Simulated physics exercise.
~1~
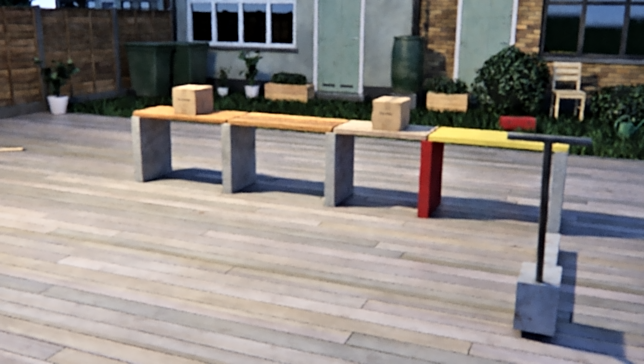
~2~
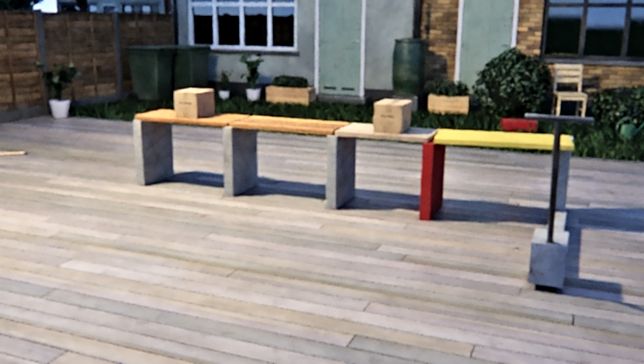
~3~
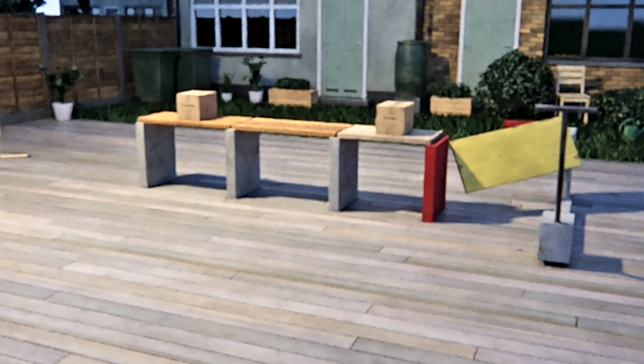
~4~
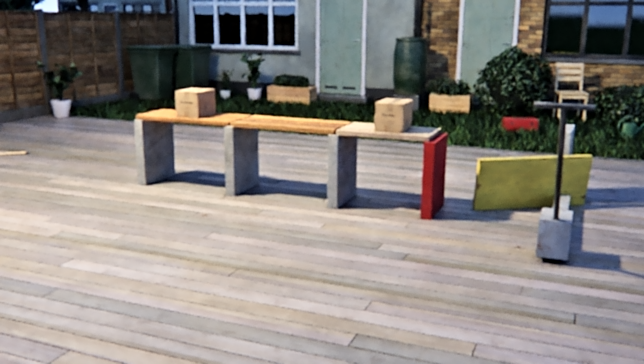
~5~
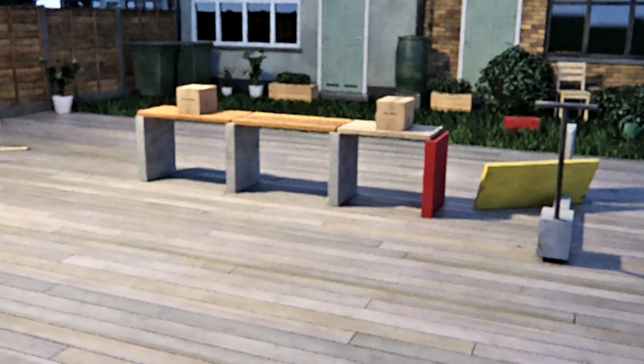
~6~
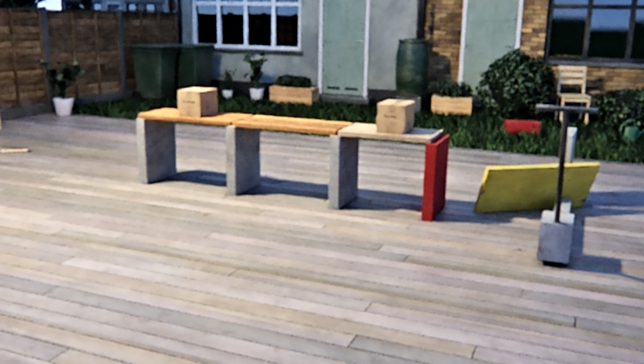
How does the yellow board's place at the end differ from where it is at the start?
At the start the yellow board lies flat across the top of the right-hand span, with one end on the red upright. At the end it is down on the deck, tilted on its side, lower and a little farther right, just behind the jack.
